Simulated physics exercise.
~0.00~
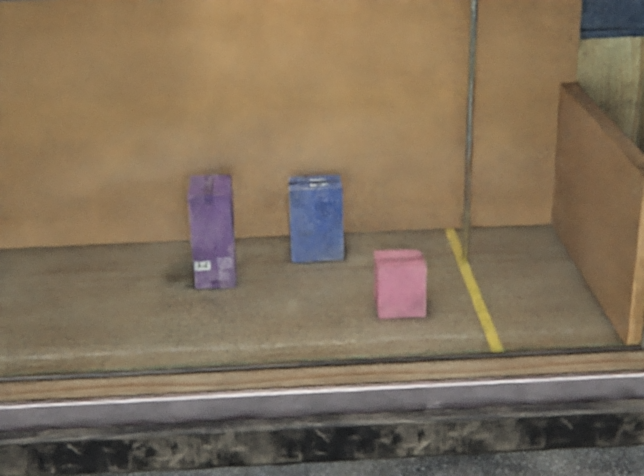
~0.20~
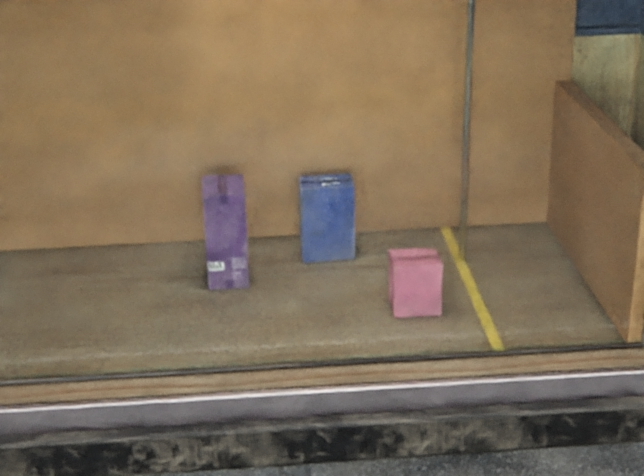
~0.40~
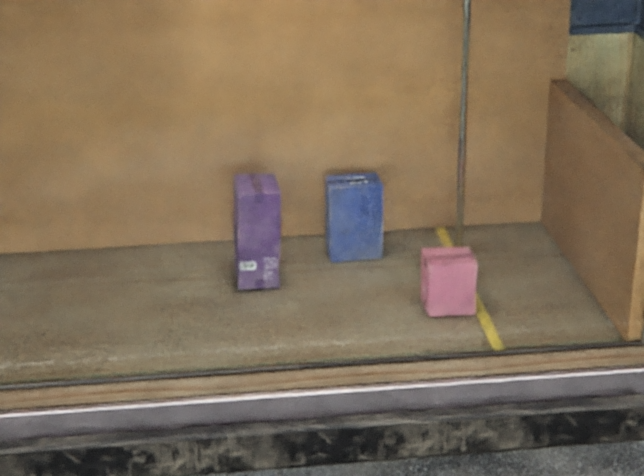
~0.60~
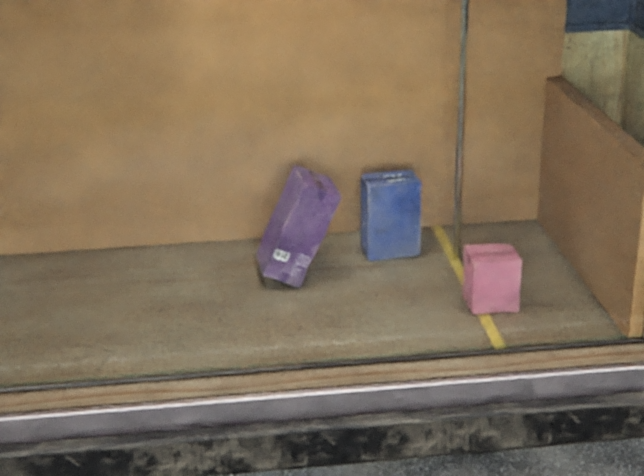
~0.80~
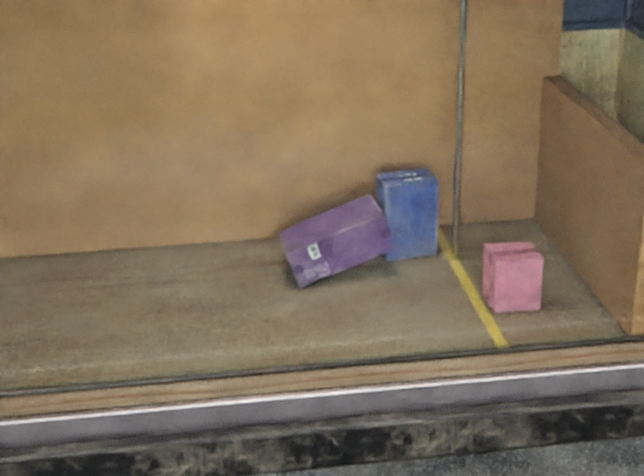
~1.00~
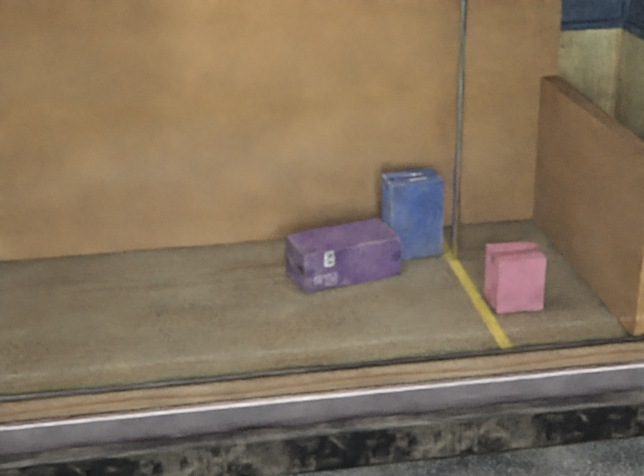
A pink carton, a blue pack and a tall purple box slid right together across the floor until the purple one tipped over onto its side beside the upright blue pack, while the pink carton crossed the yellow line and stopped, still upright.
